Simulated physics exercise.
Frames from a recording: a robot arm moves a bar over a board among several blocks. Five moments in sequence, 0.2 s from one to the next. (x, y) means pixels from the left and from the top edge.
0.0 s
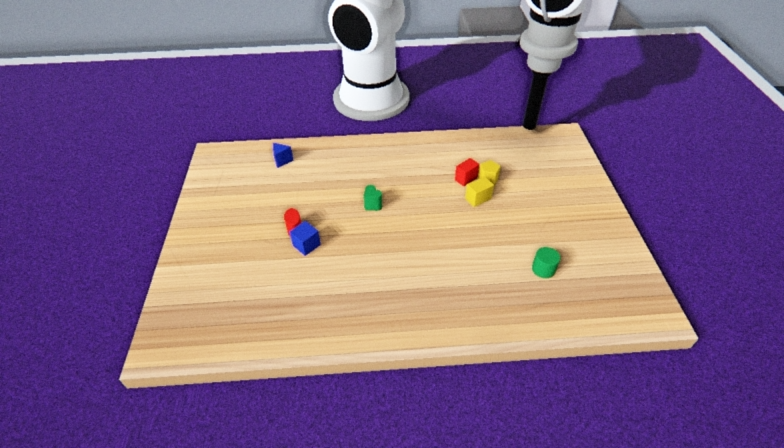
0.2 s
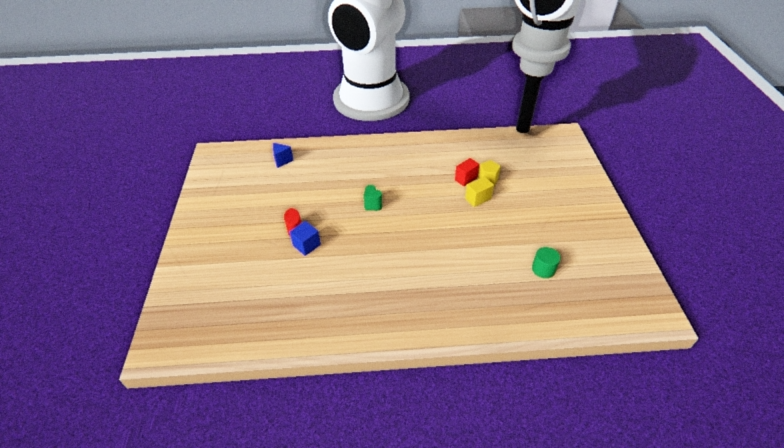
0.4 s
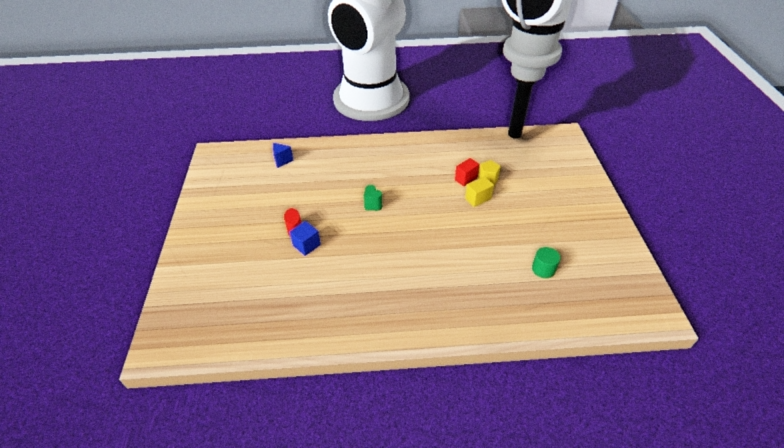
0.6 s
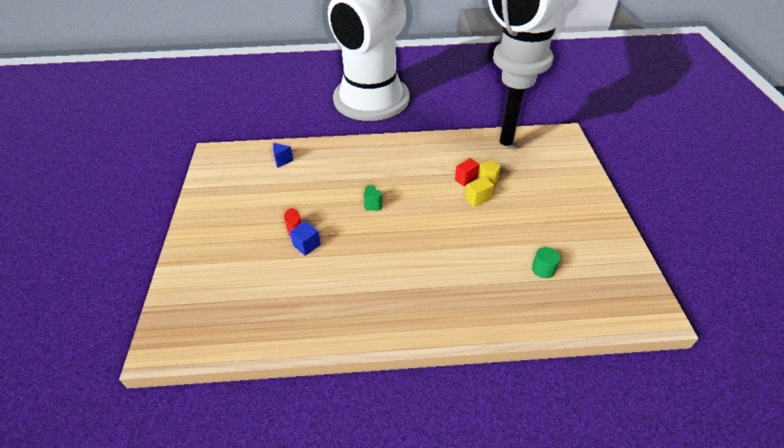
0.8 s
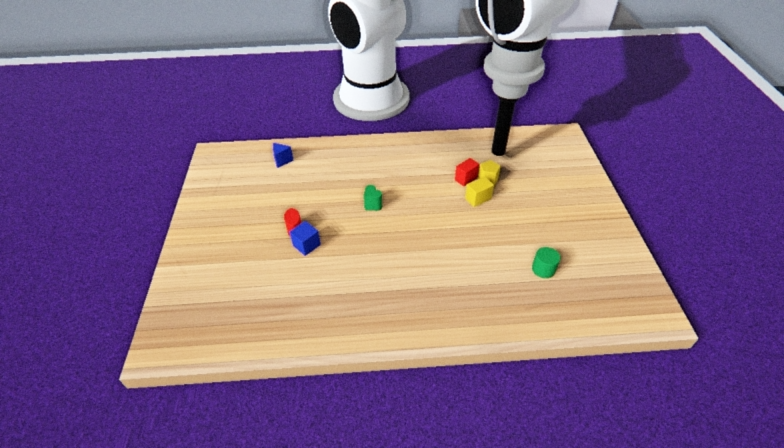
A robot arm moves its black bar slightly left and forward toward still, colored blocks.
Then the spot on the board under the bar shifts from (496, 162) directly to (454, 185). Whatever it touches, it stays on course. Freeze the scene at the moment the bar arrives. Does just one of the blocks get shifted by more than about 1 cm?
Answer: Yes.
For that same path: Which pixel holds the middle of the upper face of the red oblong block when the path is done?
Near (443, 179).
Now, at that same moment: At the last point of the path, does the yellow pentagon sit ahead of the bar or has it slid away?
Prediction: Slipped aside.
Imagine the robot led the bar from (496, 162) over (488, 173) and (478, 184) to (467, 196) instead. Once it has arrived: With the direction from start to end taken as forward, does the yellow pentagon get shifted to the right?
Answer: No.
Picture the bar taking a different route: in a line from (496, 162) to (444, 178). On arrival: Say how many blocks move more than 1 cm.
By the end of the path, one block has moved more than about a centimetre.
On the path given first. Halfway along, bar (477, 163); red oblong block (465, 166).
At the end, bar (455, 175); red oblong block (443, 179); yellow pentagon in place.
